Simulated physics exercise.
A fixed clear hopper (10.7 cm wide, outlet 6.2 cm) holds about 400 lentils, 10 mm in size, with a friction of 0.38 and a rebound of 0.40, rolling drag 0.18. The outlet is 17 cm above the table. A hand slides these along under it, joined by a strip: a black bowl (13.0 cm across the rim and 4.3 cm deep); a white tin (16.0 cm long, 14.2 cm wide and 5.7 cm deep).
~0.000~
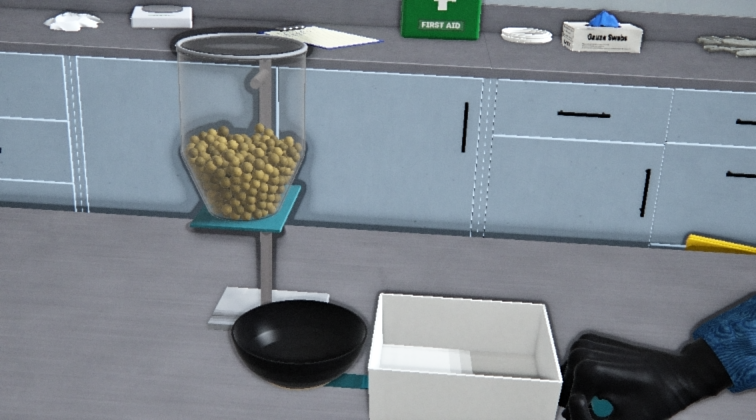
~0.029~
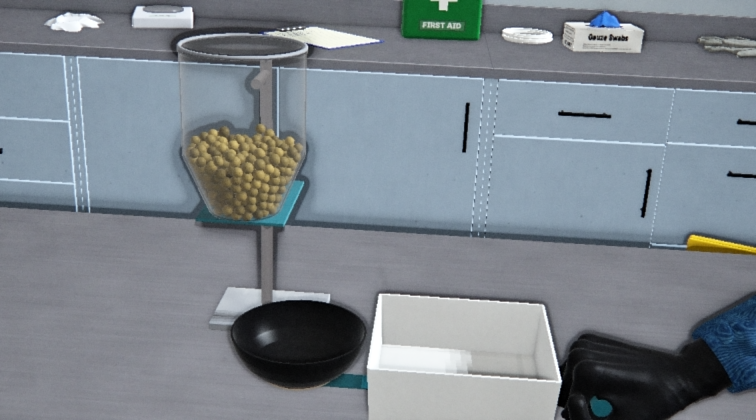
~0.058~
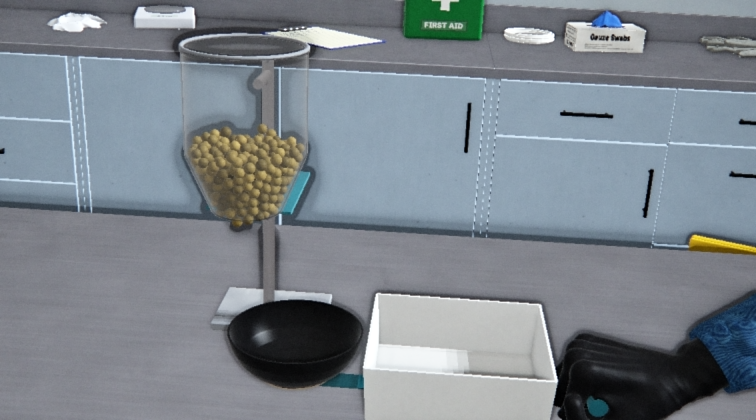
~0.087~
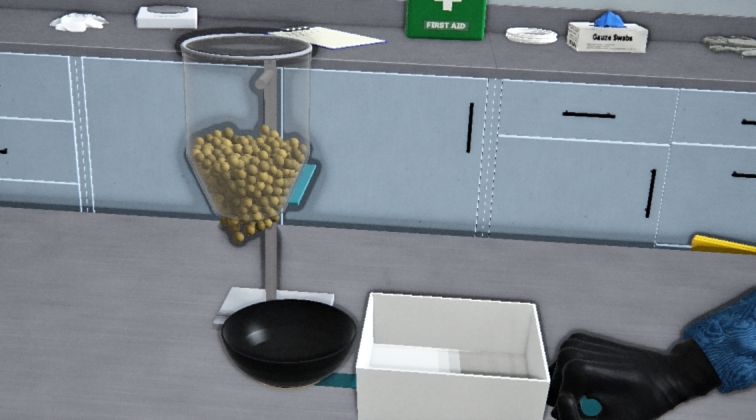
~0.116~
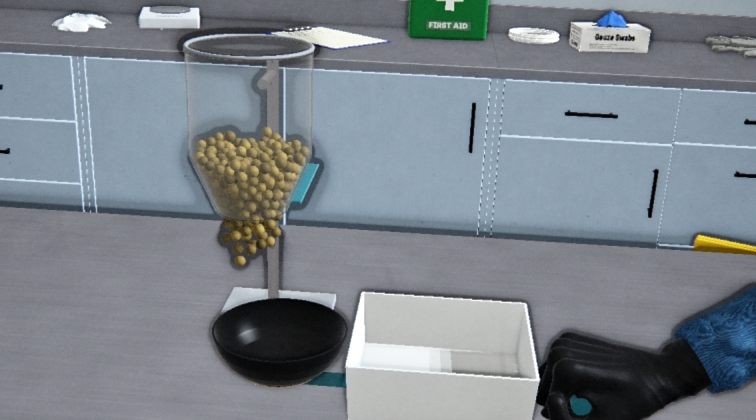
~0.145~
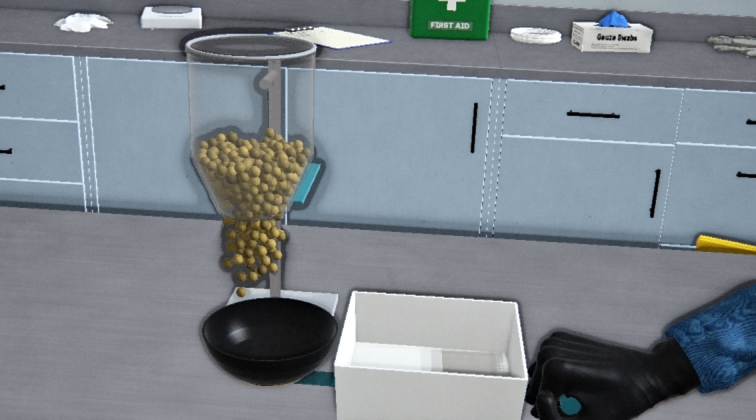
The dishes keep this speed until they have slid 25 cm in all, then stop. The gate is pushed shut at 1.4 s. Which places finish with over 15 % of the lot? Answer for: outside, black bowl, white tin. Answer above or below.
Outside: Below, black bowl: Above, white tin: Above.
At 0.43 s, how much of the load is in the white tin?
About 30 per cent by then.
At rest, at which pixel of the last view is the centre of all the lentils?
At about (157, 355).
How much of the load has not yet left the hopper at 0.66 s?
Roughly 0 per cent.
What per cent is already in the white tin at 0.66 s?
Some 60 per cent.
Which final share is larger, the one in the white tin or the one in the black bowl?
The larger share is in the white tin.
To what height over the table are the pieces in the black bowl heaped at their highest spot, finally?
Roughly 3.0 cm.
After 0.43 s, white tin 30 %, hopper 5 %, outside 5 %, black bowl 35 %, in the air 25 %; middle of all pieces on or above the table near (225, 311).
Then, at 0.66 s, white tin 60 %, outside 5 %, black bowl 35 %; middle of all pieces on or above the table near (164, 354).
Then, at 0.88 s, white tin 60 %, outside 5 %, black bowl 35 %; middle of all pieces on or above the table near (150, 353).
Then, at 1.08 s, white tin 60 %, outside 5 %, black bowl 35 %; middle of all pieces on or above the table near (149, 353).
By 2.0 s all is still; white tin 60 %, hopper 0 %, outside 5 %, black bowl 35 %.
